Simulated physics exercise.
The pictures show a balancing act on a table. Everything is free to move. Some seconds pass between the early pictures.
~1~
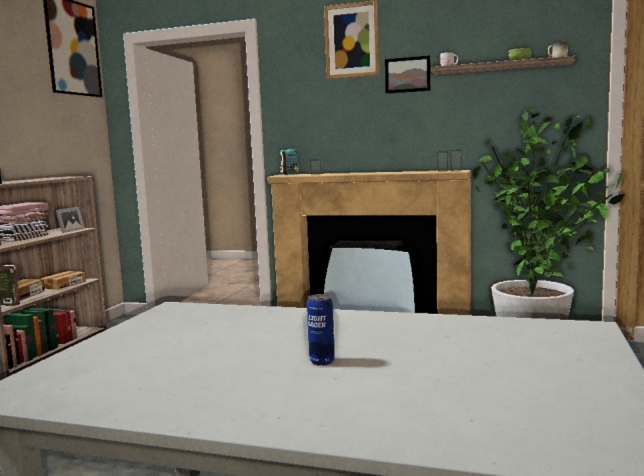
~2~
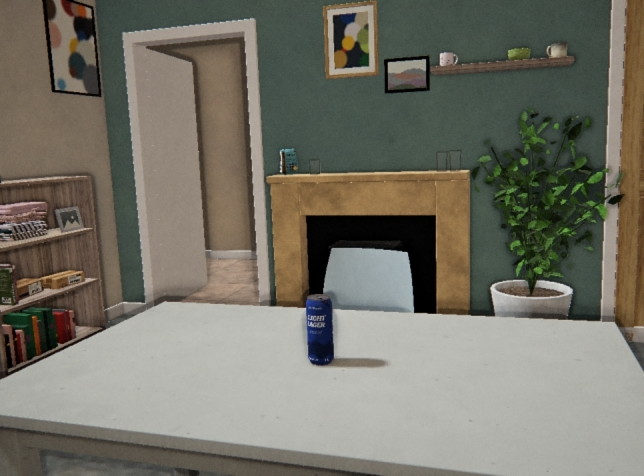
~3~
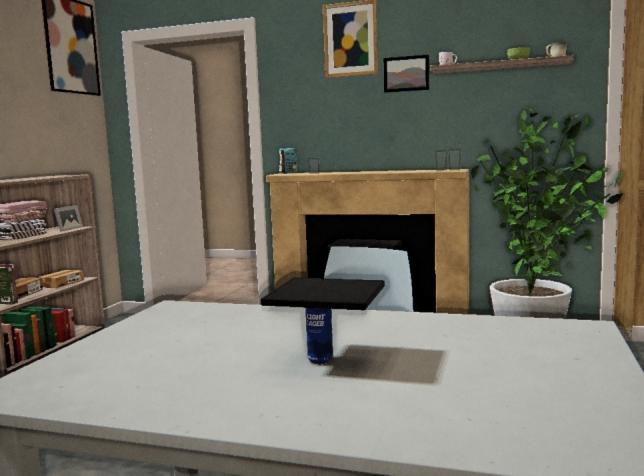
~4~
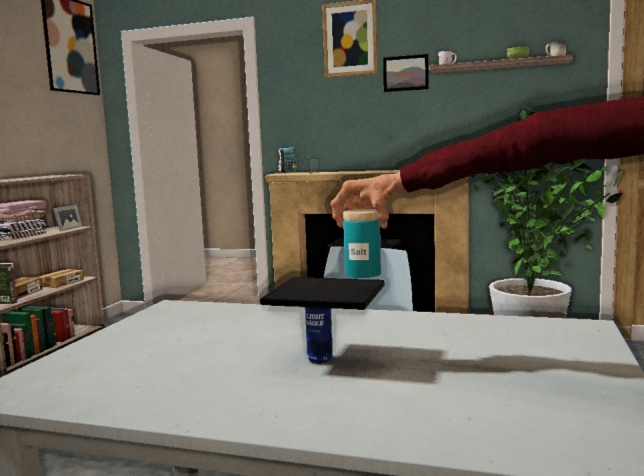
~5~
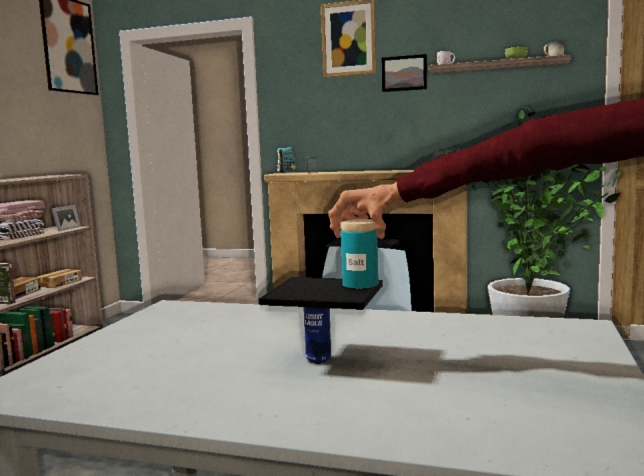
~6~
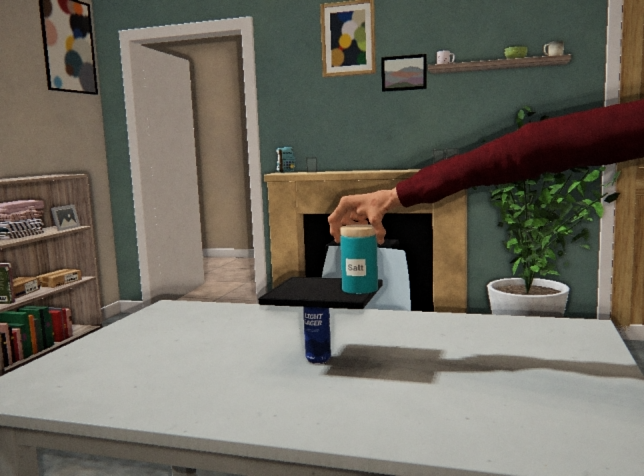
A hand lowers a turquoise jar onto a black board resting on a blue can.
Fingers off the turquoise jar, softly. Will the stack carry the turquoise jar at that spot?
It gives way.
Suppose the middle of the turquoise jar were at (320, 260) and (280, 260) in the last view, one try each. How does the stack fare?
First, it stays up; second, it gives way.
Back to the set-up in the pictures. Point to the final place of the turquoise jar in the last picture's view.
Around (421, 352).
Then, 0.30 s on from there, turquoise jar now fallen; black lid turned 55° from how it was put.
Then, 0.40 s on from there, black lid now fallen.
Then, 0.60 s on from there, things are still on the move.
In the end, fallen, black lid and turquoise jar; blue can unmoved. At the end, from the last picture's camera, turquoise jar near (421, 351). The stack loses its balance.
